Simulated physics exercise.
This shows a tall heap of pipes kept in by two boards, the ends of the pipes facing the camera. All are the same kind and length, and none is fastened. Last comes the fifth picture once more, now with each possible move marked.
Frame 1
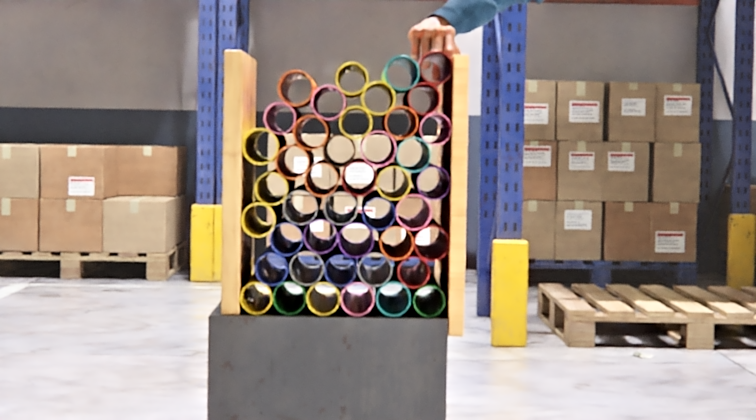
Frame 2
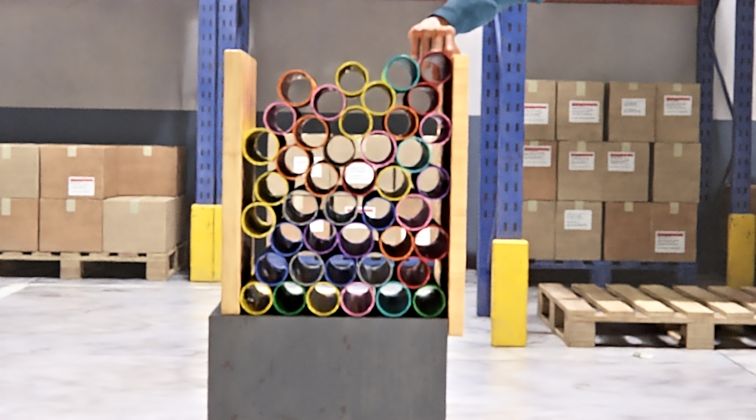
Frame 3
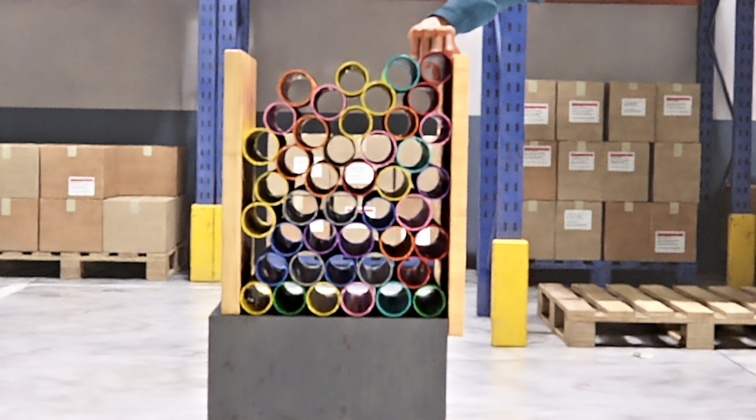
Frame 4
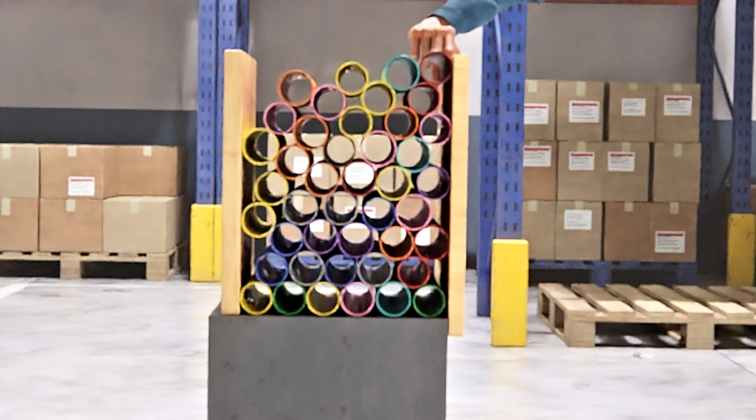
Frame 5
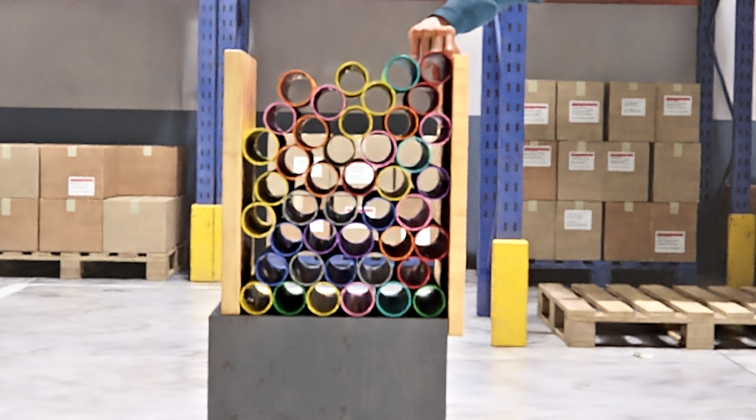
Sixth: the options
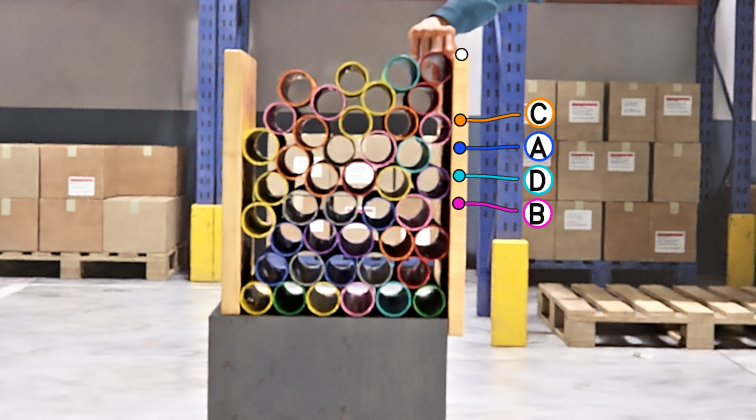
Hand resting on the top right of a tall stack of colourful pipes between two wooden boards, with almost nothing moving.
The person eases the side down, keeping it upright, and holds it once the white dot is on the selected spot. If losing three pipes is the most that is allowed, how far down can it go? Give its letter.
Slide it to A.
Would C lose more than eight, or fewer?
At C, fewer than eight.
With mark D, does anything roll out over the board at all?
At D: Yes.
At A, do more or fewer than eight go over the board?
Fewer than eight.
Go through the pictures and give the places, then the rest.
The first picture shows a grey pipe (300, 207); a yellow pipe (271, 189).
The second picture shows a red pipe (424, 99).
The third picture shows a pink pipe (280, 118); side board (451, 191).
The fourth picture shows a yellow pipe (256, 298); a green pipe (429, 301).
The fifth picture shows a grey pipe (306, 268); a purple pipe (320, 236); a grey pipe (300, 207).
On the marked copy, A at (460, 148); B at (459, 204); C at (461, 120); D at (459, 176); the white dot at (462, 54).
Taking A. A third of the way, top of the board (453, 98).
Two thirds of the way, top of the board (452, 147).
When it is over, top of the board (452, 147), one out over the board.
As for the rest, B more than three out over the board; C one out over the board; D more than three out over the board.
